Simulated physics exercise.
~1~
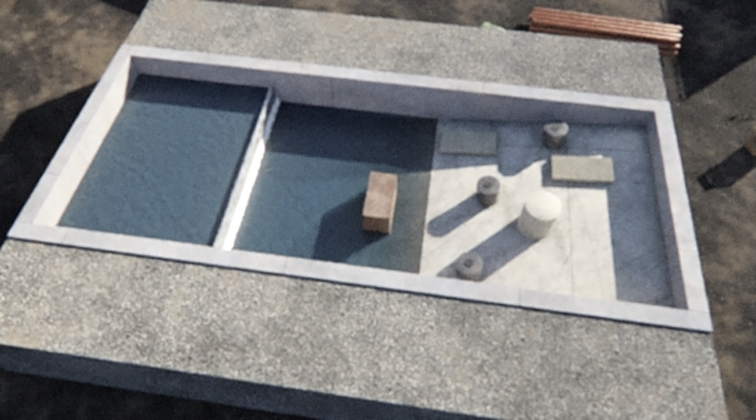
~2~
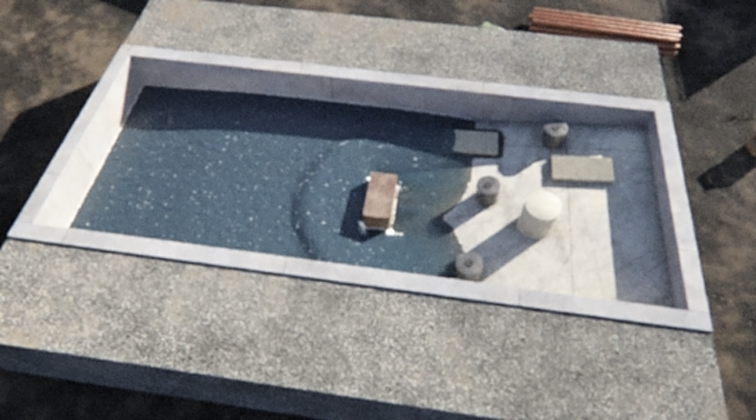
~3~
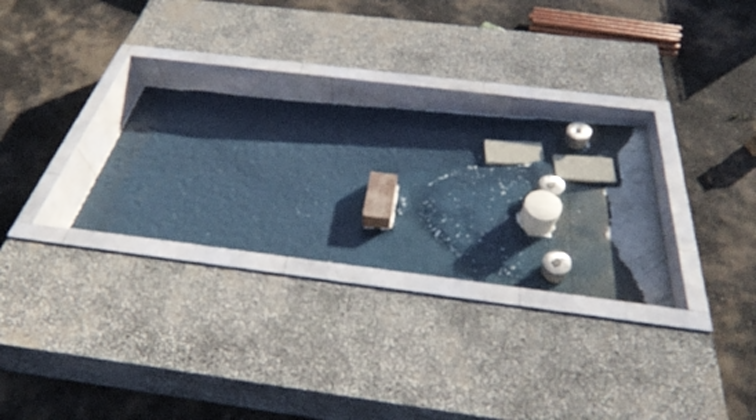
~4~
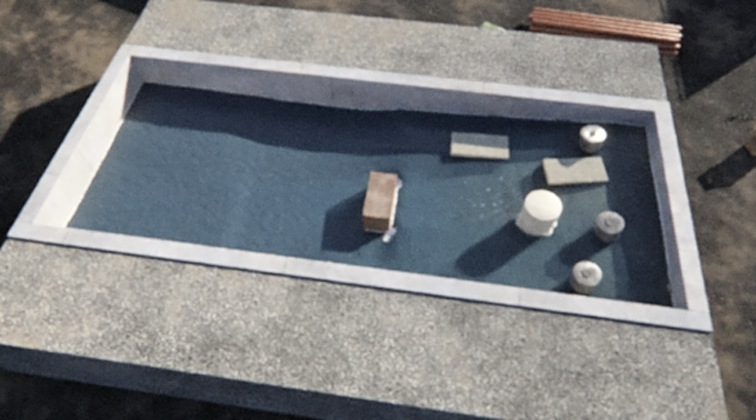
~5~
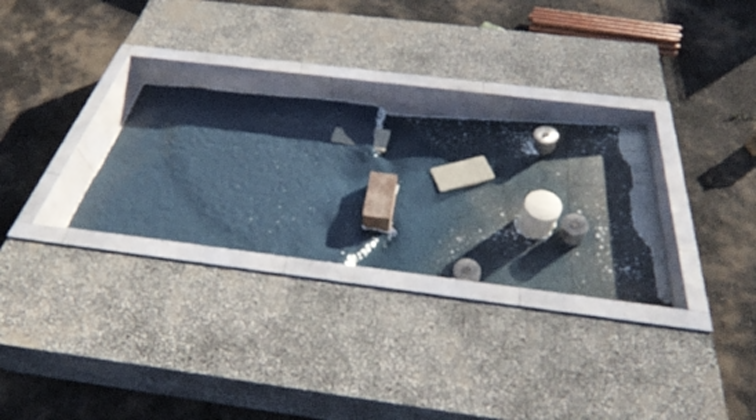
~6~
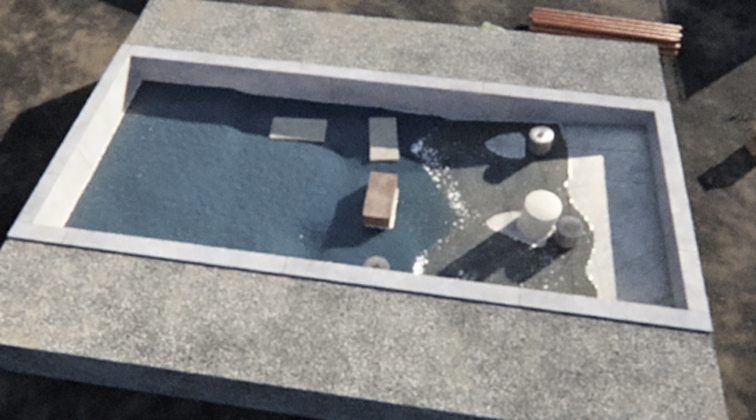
Water held behind a thin wall at the left of a long basin surged right past a fixed block and over the sloping end, pushing pale slabs and small round tubs about, then drew back, carrying the slabs left and leaving the far right bare.
